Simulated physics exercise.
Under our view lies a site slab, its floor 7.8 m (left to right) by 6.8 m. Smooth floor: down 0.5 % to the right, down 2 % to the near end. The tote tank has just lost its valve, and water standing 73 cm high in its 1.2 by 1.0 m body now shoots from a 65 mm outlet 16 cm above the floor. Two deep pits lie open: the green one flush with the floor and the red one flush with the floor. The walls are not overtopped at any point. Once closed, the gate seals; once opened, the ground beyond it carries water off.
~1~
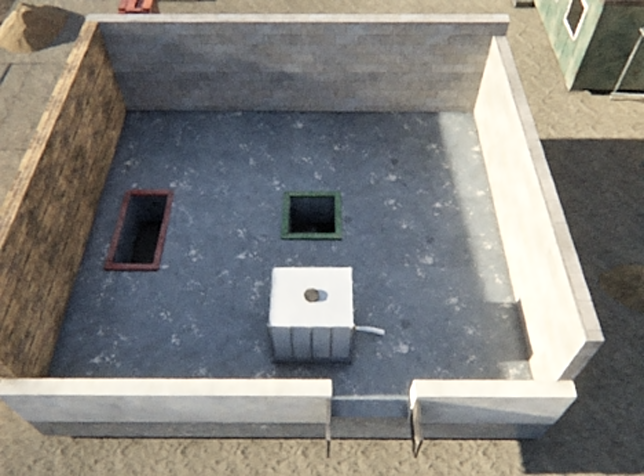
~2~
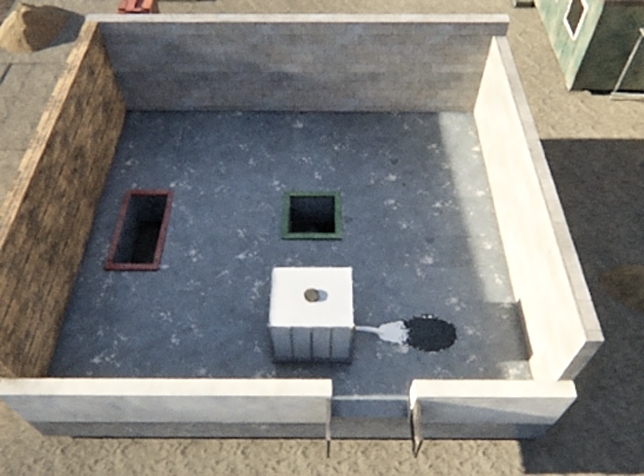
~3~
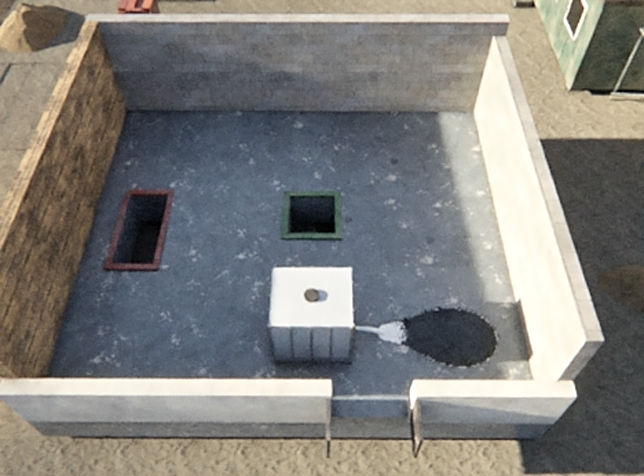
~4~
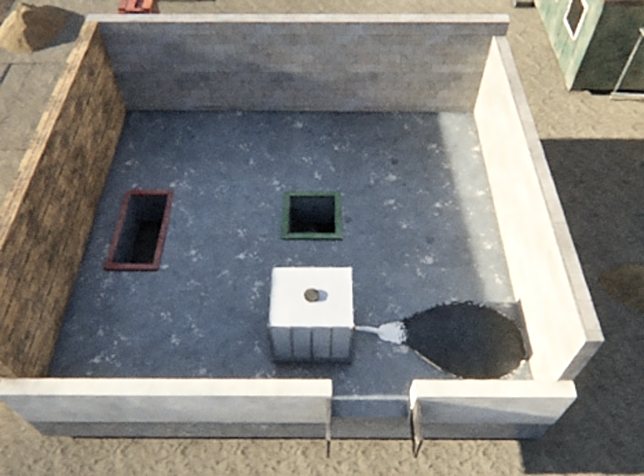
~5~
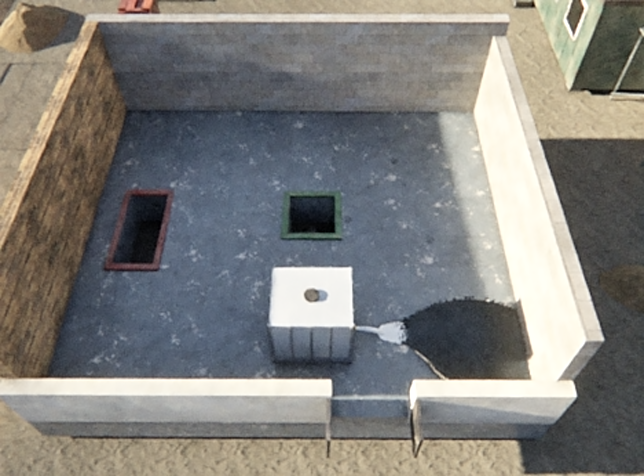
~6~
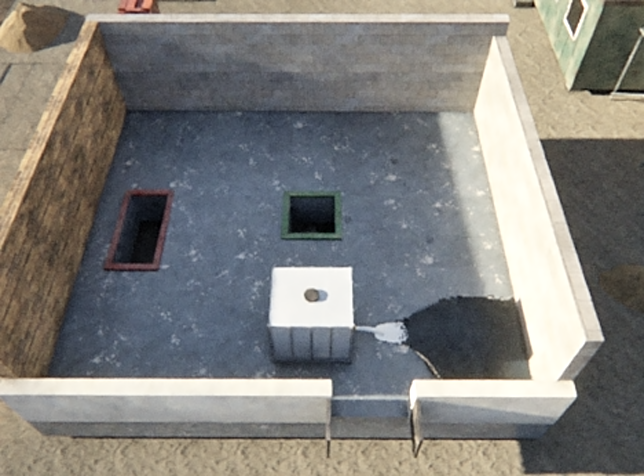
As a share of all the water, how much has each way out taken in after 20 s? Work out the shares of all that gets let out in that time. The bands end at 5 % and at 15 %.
The gate takes more than 15 %; the green pit takes not even 5 %; the red pit takes less than 5 %.
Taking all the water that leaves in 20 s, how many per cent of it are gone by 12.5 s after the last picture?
Roughly 55 per cent.
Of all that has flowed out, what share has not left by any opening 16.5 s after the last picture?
Roughly 78 percent of it is still there.
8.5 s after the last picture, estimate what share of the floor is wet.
About 10 percent.
Then, 1.5 s after the last picture water covers 5 % of the floor and is deepest (5 cm) near (536, 402); gone so far, the gate 0 %, the green pit 0 %, the red pit 0 %.
Then, 4.5 s after the last picture water covers 10 % of the floor and is deepest (5 cm) near (536, 402); gone so far, the gate 0 %, the green pit 0 %, the red pit 0 %.
Then, 8.5 s after the last picture water covers 10 % of the floor and is deepest (6 cm) near (536, 402); gone so far, the gate 4 %, the green pit 0 %, the red pit 0 %.
Then, 12.5 s after the last picture water covers 15 % of the floor and is deepest (6 cm) near (536, 402); gone so far, the gate 12 %, the green pit 0 %, the red pit 0 %.
Then, 16.5 s after the last picture water covers 15 % of the floor and is deepest (6 cm) near (536, 402); gone so far, the gate 22 %, the green pit 0 %, the red pit 0 %.
